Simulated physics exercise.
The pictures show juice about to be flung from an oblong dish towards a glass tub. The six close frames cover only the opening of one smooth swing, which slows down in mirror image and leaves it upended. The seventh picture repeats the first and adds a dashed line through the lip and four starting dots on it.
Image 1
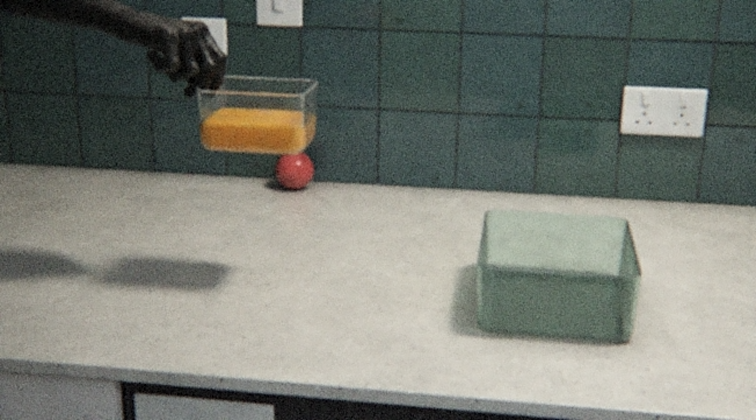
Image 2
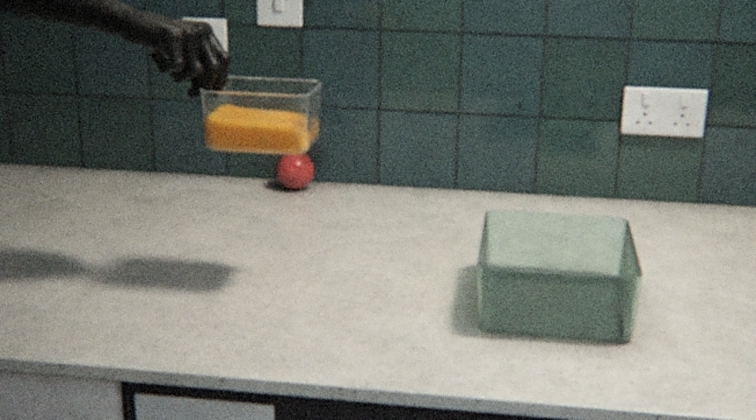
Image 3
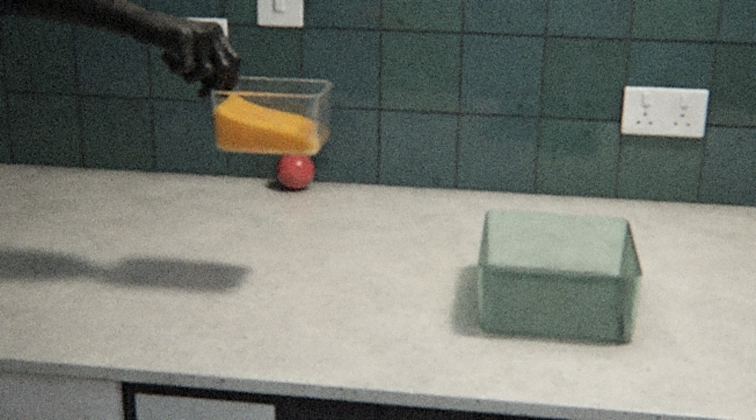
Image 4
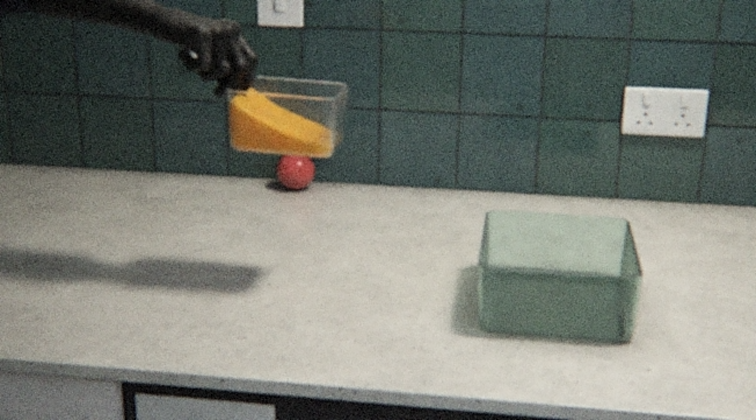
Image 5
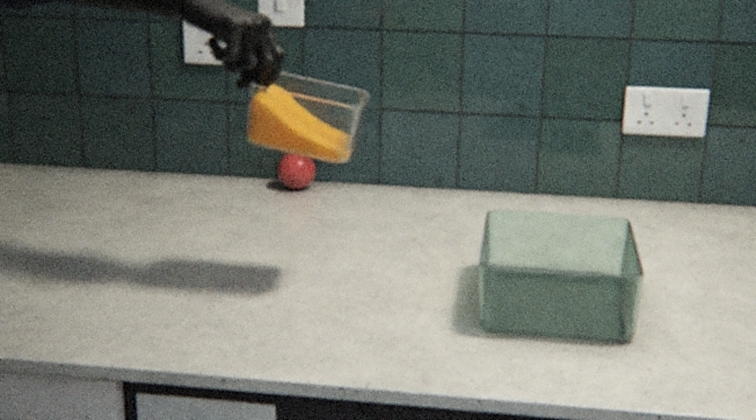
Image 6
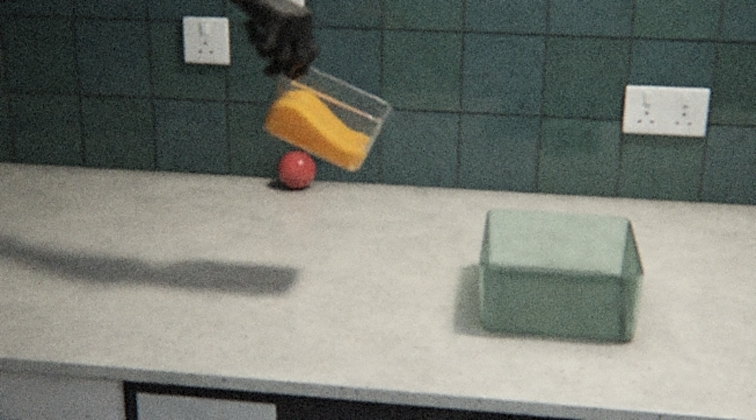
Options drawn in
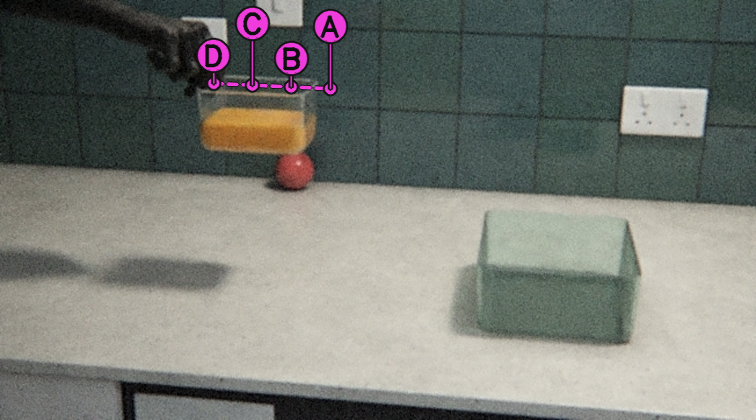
On a kitchen counter with green tiles behind it, a dark hand carried a clear dish of orange juice a short way right, the juice sloshing up one side, then tilted it rightward.
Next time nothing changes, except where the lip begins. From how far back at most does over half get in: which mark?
Spot A.
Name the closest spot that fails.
Here it is spot B.
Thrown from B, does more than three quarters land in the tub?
No, less.
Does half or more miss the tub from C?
Yes, it does.
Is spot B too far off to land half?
Yes.
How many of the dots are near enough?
One of them.
In magenta, A at (330, 88); B at (291, 86); C at (252, 85); D at (213, 83).
With A, about 64 % lands in the tub, 27 % falls short and 9 % goes beside or beyond.
With B, about 36 % lands in the tub, 55 % falls short and 8 % goes beside or beyond.
With C, about 17 % lands in the tub, 81 % falls short.
With D, about 0 % lands in the tub, 99 % falls short.
